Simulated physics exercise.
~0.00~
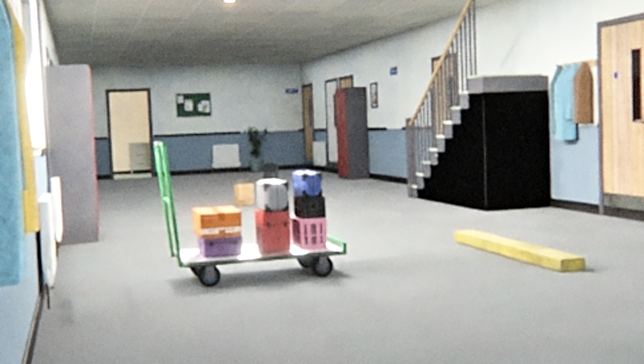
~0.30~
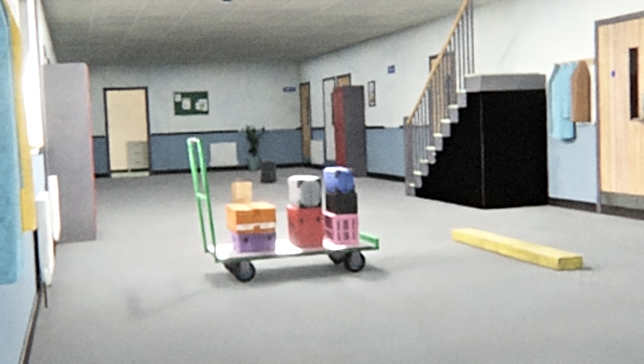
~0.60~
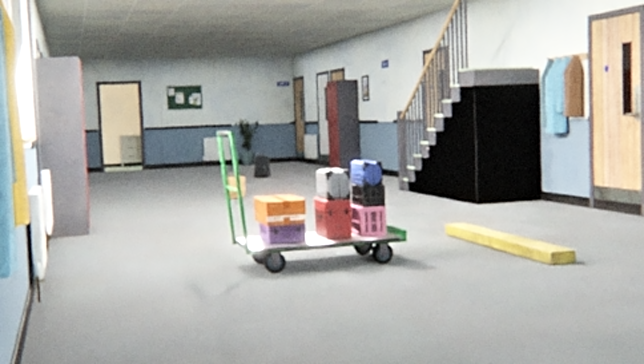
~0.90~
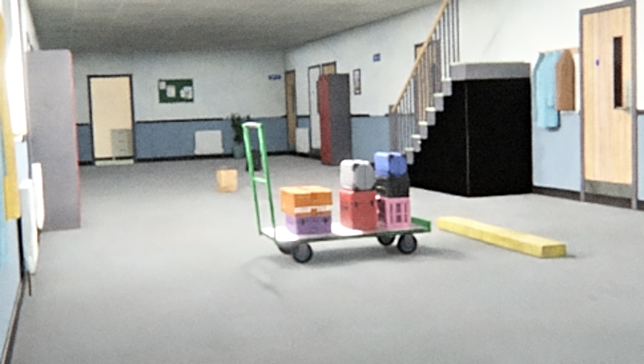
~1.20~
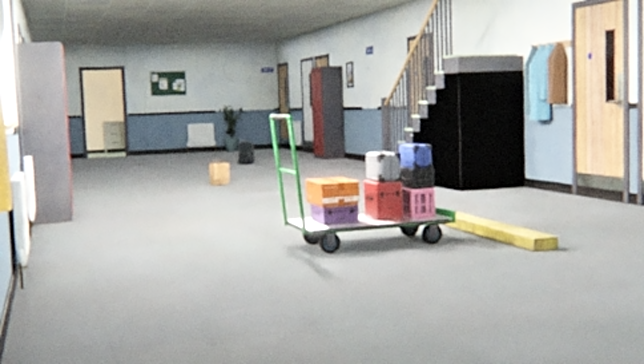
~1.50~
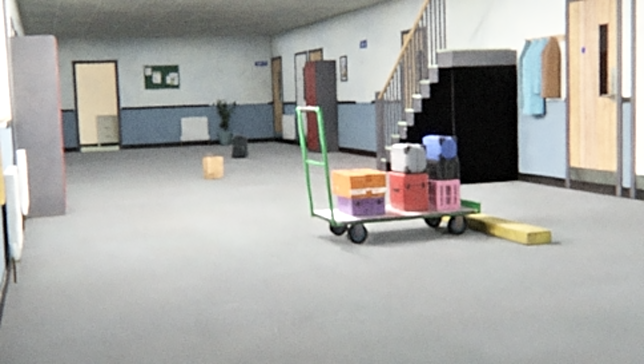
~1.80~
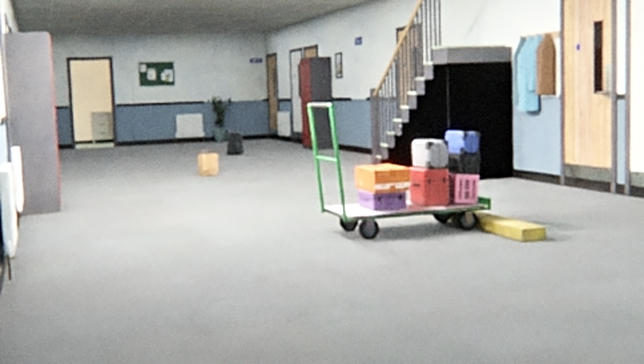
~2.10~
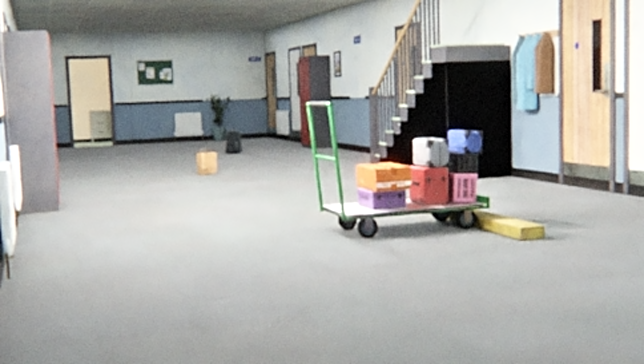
A loaded flatbed trolley rolls right to a yellow kerb and stops, its load aboard.
